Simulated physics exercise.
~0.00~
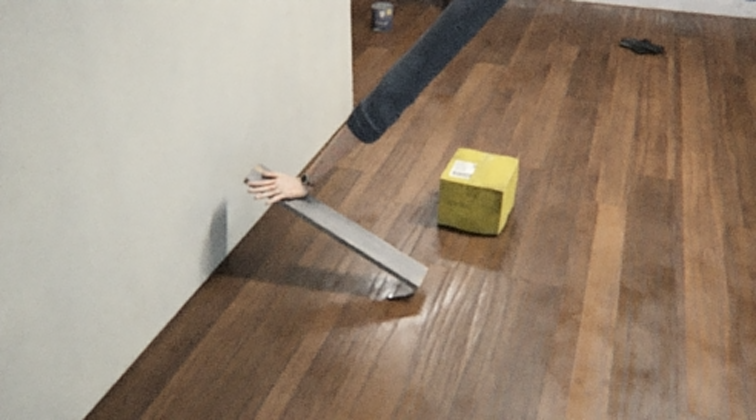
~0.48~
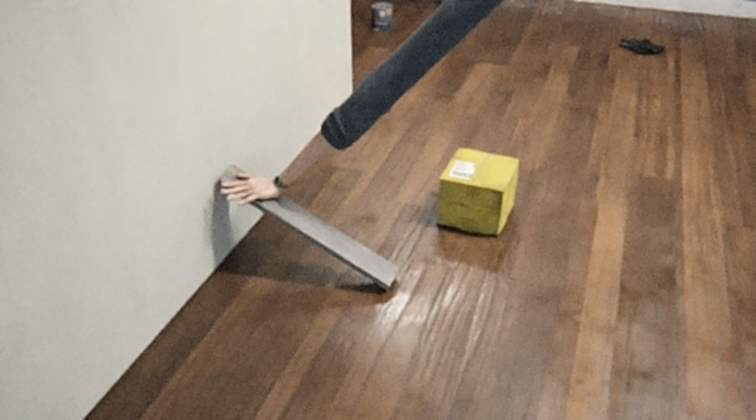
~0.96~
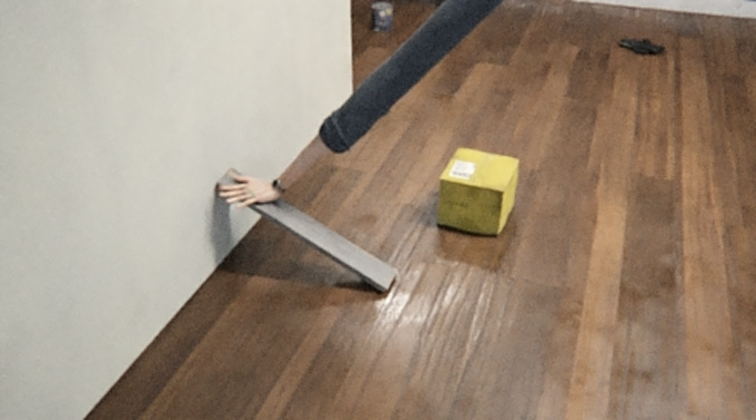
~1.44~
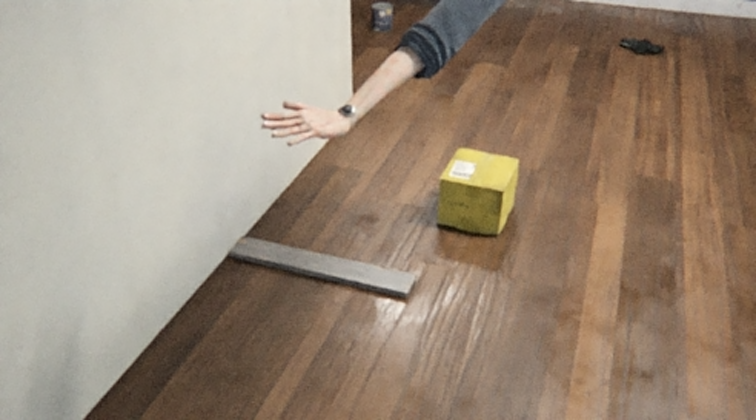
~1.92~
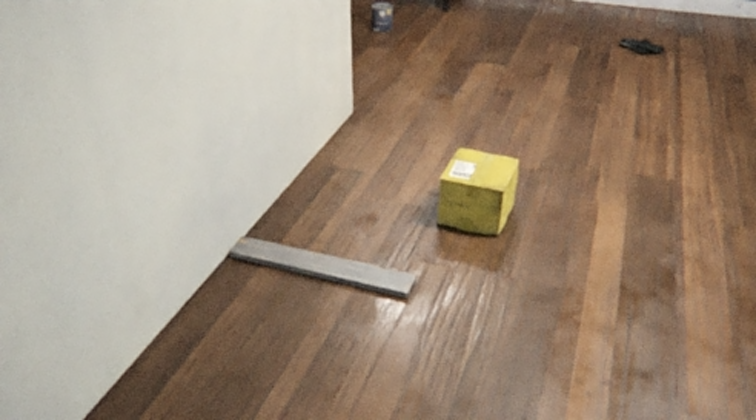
An arm in a dark blue sleeve reaches in from the top, its hand holding the upper end of a grey plank near a pale bare wall. The still view looks down on a glossy brown wooden floor, with a yellow box to the right of the plank and small dark items farther back. The hand moves the plank left and leans it against the wall. It then lets go and draws back as the plank slips down to the floor. The arm leaves, and the plank lies flat with one end by the wall, the box unmoved.
